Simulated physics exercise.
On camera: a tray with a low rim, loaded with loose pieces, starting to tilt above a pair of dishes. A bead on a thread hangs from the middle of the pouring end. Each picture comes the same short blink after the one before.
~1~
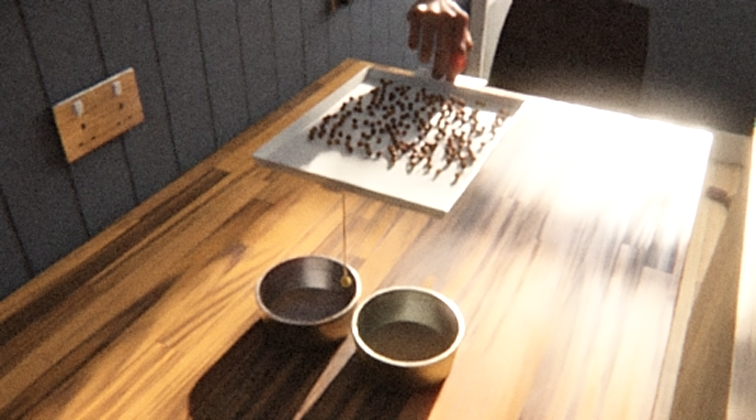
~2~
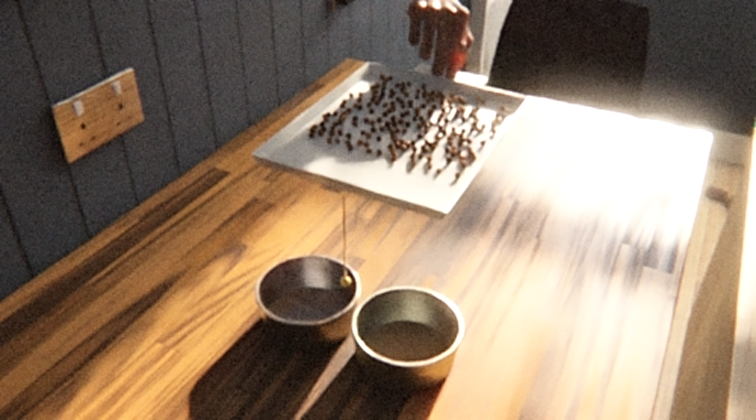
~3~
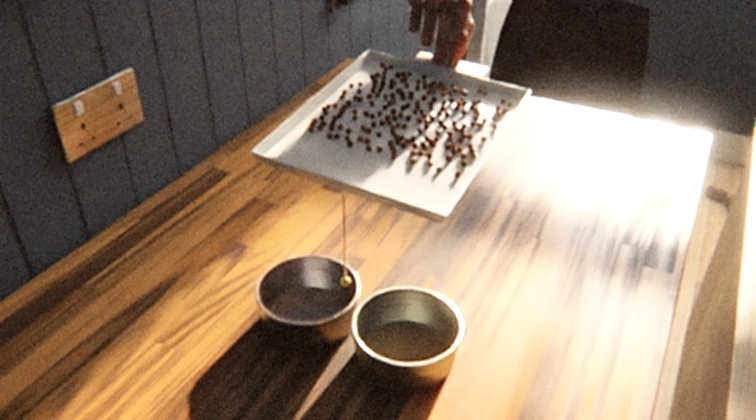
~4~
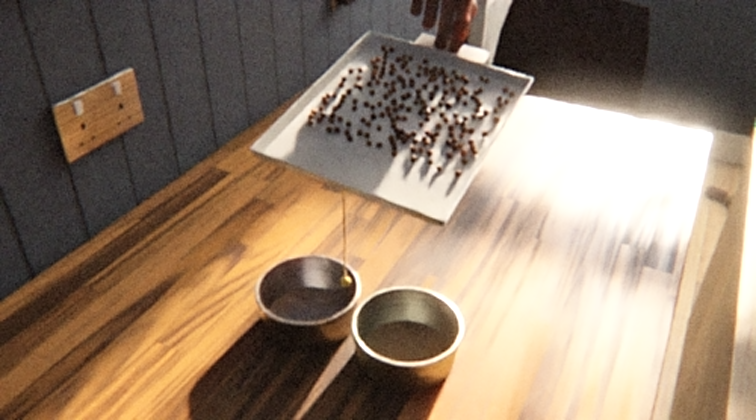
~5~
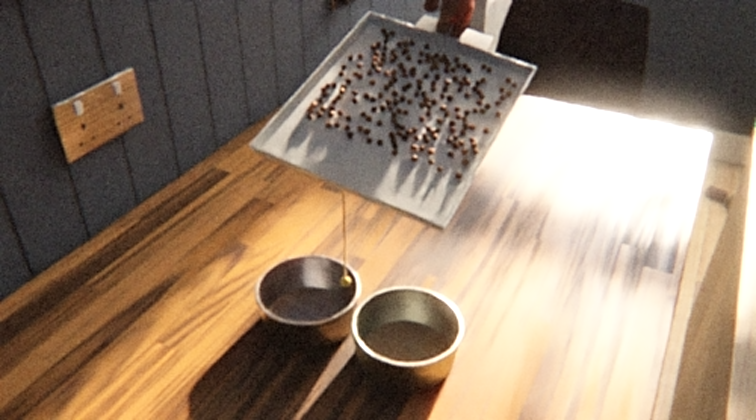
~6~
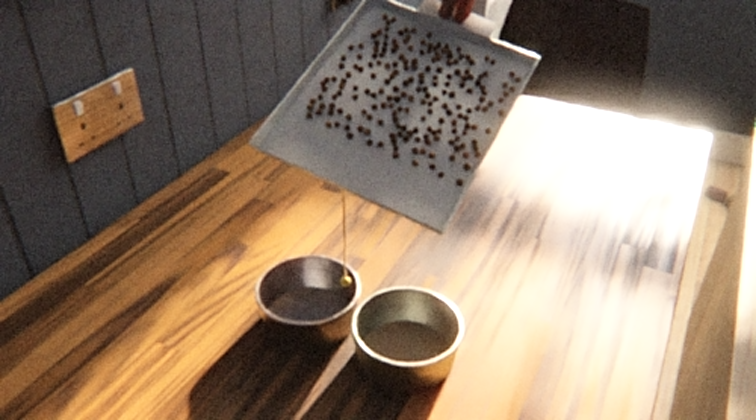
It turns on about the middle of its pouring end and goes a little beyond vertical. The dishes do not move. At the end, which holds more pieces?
The right one ends fuller.
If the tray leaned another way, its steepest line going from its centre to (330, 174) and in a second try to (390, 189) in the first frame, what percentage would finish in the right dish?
About 0 and 70 per cent.
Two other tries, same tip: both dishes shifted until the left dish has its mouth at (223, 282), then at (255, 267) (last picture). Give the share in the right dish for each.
First some 0, then 0 per cent.
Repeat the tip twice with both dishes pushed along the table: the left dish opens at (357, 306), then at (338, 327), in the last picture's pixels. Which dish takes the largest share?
At the first place the right dish, at the second the right one.
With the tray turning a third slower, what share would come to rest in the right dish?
About 90 per cent.
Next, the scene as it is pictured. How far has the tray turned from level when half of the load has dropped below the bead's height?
At some 70 degrees.
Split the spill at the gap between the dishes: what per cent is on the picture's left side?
Some 10 per cent.
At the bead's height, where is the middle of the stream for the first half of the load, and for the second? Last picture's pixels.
First near (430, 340), later near (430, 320).
Just after the last frame, tray tipped steeply; roughly a quarter on the tray; roughly a third in the right dish; about a tenth outside both; roughly a third in the air.
A moment on, tray tipped past a quarter turn; the larger part in the right dish; roughly a quarter outside both.
Further on, tray tipped past a quarter turn; the larger part in the right dish; roughly a quarter outside both.
When it is over, tray tipped past a quarter turn; the larger part in the right dish; not one in the left dish; roughly a quarter outside both.
